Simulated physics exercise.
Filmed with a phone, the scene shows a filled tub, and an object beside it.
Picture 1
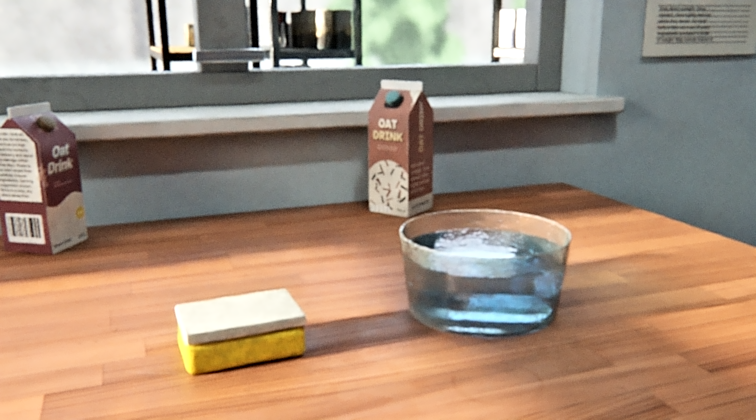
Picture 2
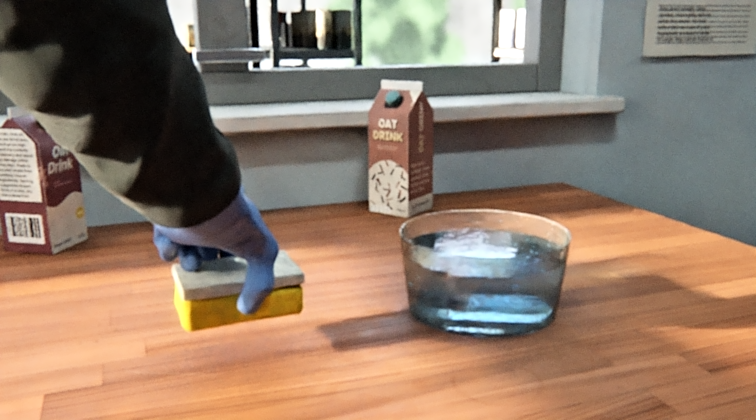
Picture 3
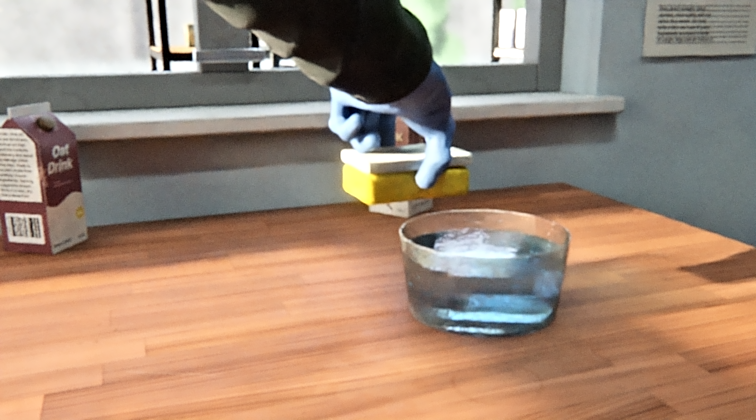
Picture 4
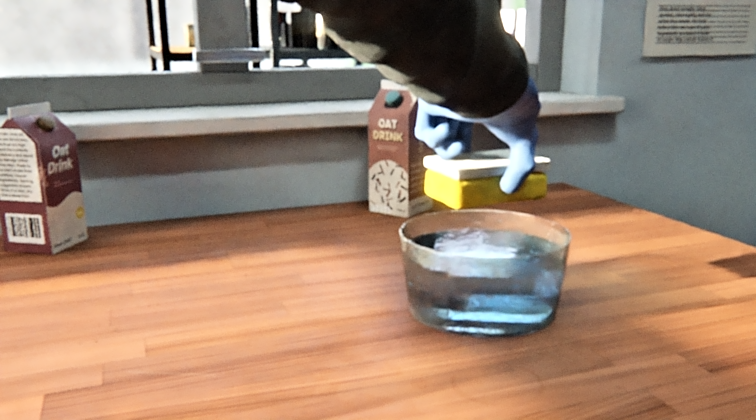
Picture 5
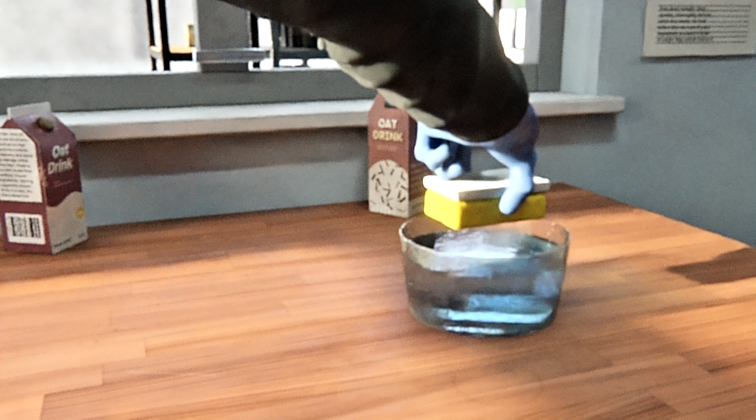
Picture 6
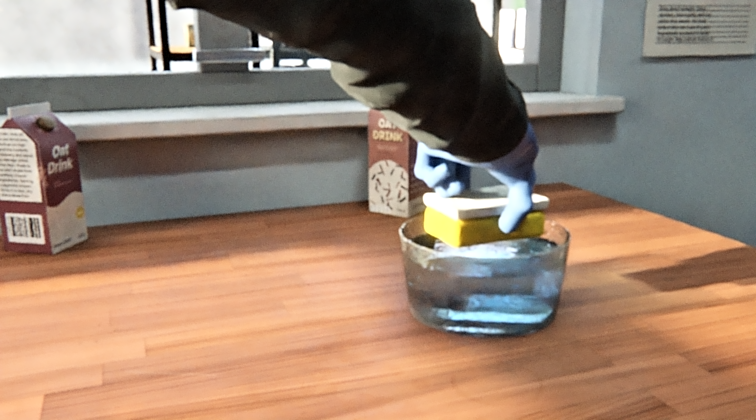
On a wooden tabletop by a window, a gloved hand lifts a yellow sponge, carries it right and lowers it over a water-filled glass bowl.
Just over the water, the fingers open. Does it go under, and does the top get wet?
It stays up; the tub holds it fine.
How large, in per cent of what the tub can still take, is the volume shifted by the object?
Near 10 in a hundred.
Next, the sponge enters the water; the tub is about three quarters full.
After that, the sponge comes up again; the tub is about three quarters full.
Finally, the sponge rides on the surface; the tub is about three quarters full; the top is dry.
